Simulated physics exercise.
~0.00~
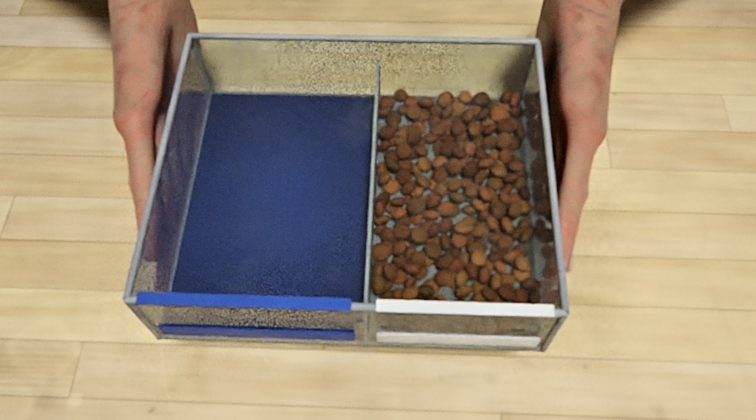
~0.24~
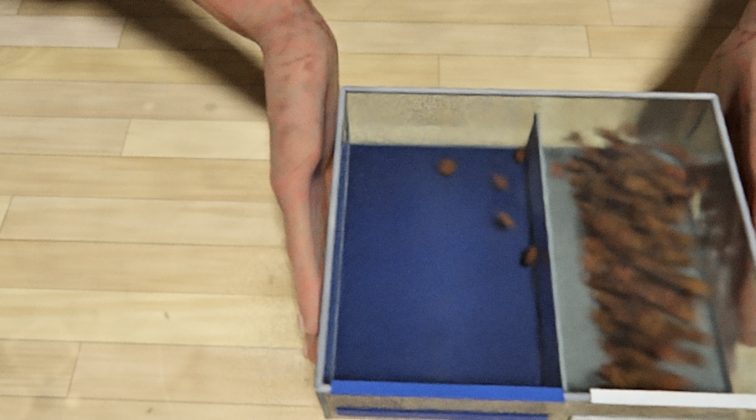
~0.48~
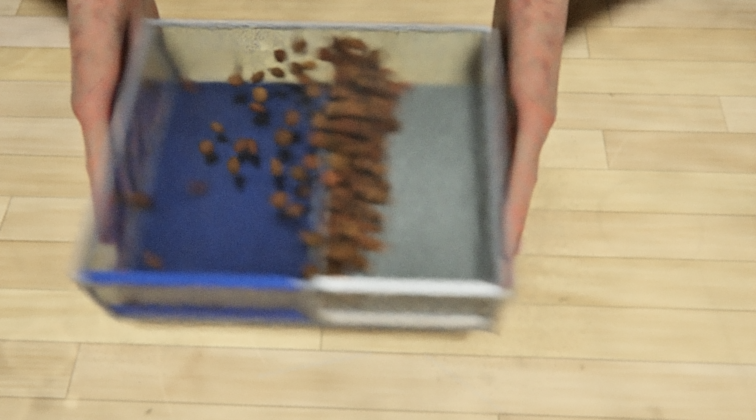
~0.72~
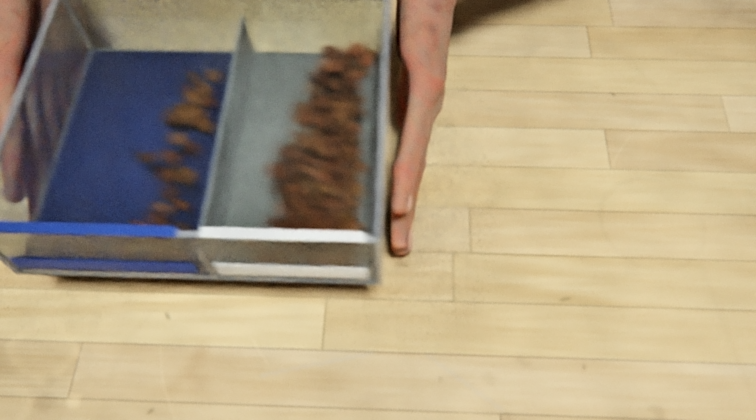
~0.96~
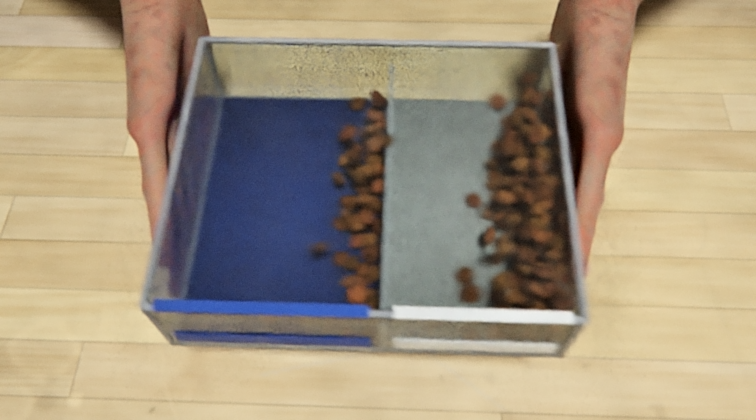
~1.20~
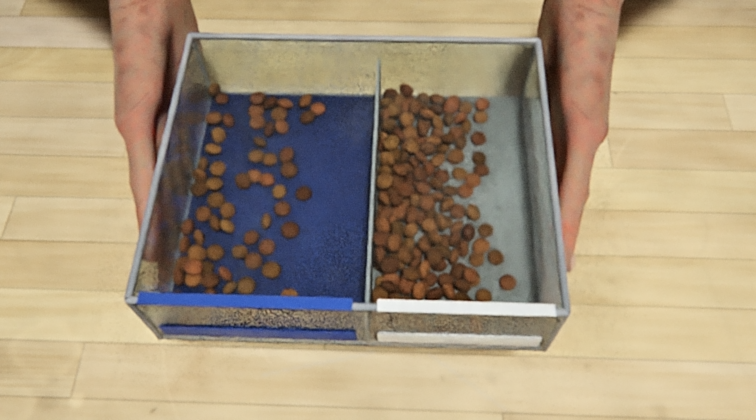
In this clip, two hands shake a clear-lidded, divided box from side to side above a wooden surface, sending brown kibble from the white-marked right section over the partition into the blue left one; it ends with most pieces still on the right and a smaller share on the left.
